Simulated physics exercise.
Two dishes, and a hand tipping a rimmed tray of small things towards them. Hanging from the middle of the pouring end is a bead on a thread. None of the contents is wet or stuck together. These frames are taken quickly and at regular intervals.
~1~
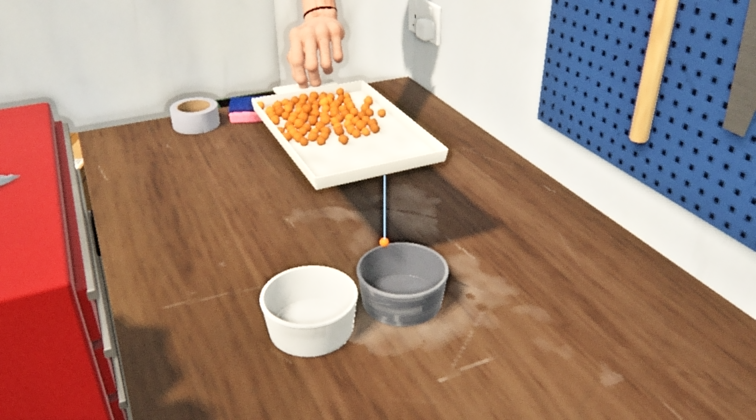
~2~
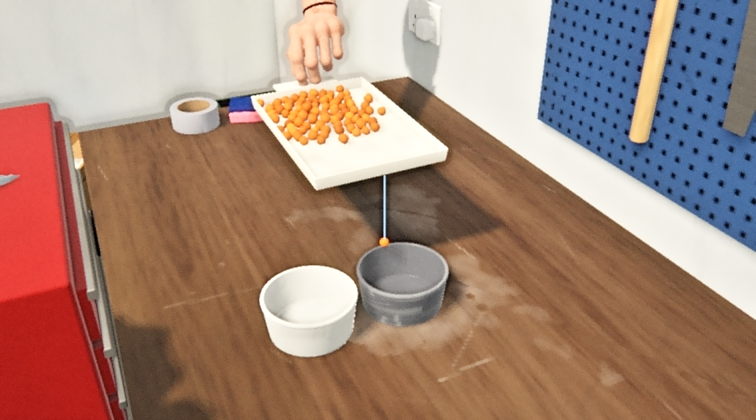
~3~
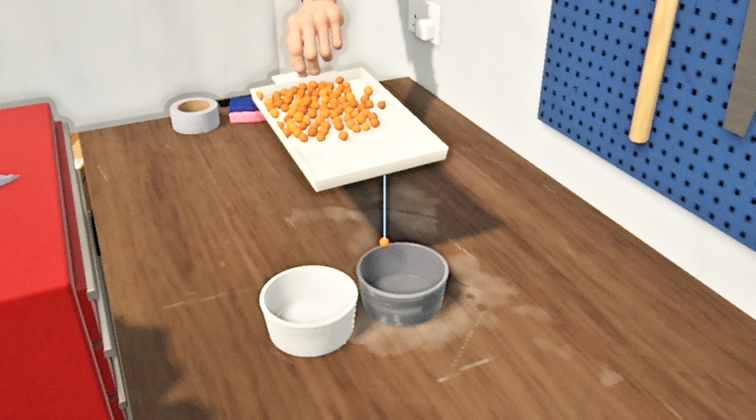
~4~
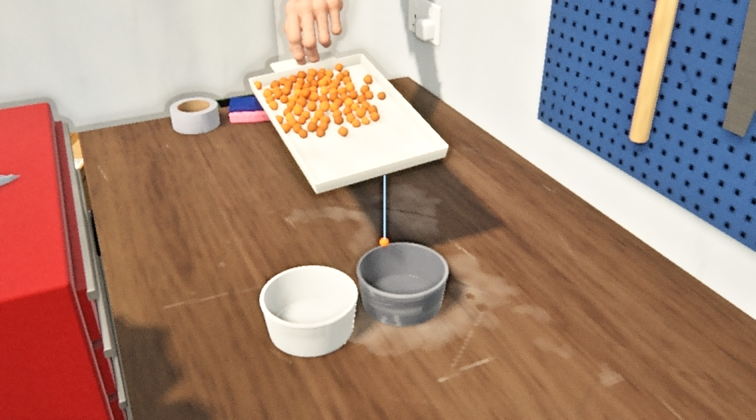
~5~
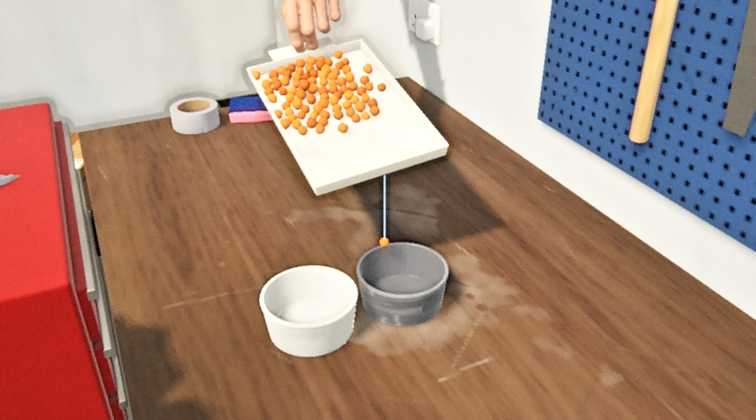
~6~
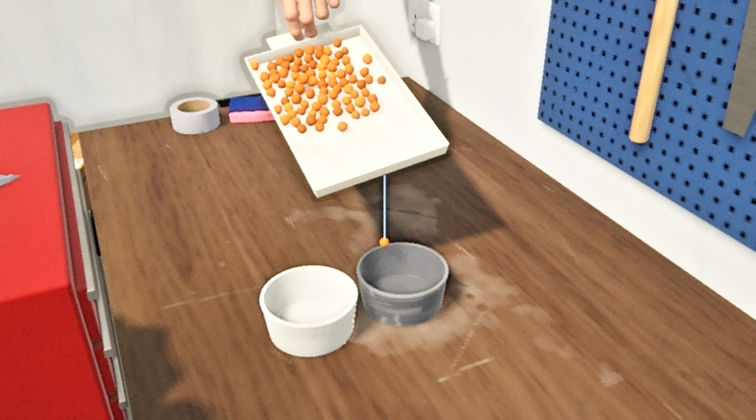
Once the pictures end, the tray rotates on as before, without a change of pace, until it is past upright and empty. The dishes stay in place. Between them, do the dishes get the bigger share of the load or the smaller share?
Result: Mostly caught.
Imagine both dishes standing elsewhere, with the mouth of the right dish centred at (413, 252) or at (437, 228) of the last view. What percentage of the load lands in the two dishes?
You'd get 80 in a hundred first and 20 in a hundred after that.
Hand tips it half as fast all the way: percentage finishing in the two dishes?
About 80 per cent.
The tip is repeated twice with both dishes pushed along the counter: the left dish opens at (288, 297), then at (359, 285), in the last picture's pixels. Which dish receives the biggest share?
In the first position the right of the two, in the second the left of the two.
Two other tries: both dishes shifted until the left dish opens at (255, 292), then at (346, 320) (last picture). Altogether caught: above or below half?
Well, it comes to a greater portion at first and a lesser portion after that.
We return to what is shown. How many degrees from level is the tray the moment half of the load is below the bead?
About 110 degrees.
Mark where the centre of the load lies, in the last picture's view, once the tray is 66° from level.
The load is centred around (341, 154).
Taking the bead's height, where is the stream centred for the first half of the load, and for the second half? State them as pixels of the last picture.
Early half: (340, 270); late half: (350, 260).
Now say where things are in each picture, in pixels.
In the first picture, corners of the pouring end at (316, 177) and (445, 149), level; middle of the load at (325, 116), coated peanuts; left dish at (326, 336); right dish at (423, 307); bead on its thread at (384, 242).
In the second picture, corners of the pouring end at (316, 178) and (445, 149), level; middle of the load at (325, 114).
In the third picture, corners of the pouring end at (316, 179) and (445, 147), tipped barely, lowest at the left corner; middle of the load at (324, 108).
In the fourth picture, corners of the pouring end at (316, 182) and (446, 146), tipped a little, lowest at the left corner; middle of the load at (324, 100).
In the fifth picture, corners of the pouring end at (316, 185) and (446, 145), tipped a little, lowest at the left corner; middle of the load at (323, 91).
In the sixth picture, corners of the pouring end at (317, 188) and (446, 143), tipped clearly, lowest at the left corner; middle of the load at (322, 85), a small part on the move; left dish at (326, 336); right dish at (423, 307).
Soon, tray tipped steeply; most on the tray; a stray few in the left dish; a stray few in the right dish; a small part in the air.
A while on, tray tipped past a quarter turn; about half on the tray; about a quarter in the left dish; a small part in the right dish; a stray few outside both; about a quarter in the air.
Towards the end, tray tipped past a quarter turn; about half in the left dish; about a quarter in the right dish; about a quarter outside both.
Finally, tray tipped past a quarter turn; about half in the left dish; about a quarter in the right dish; about a quarter outside both.
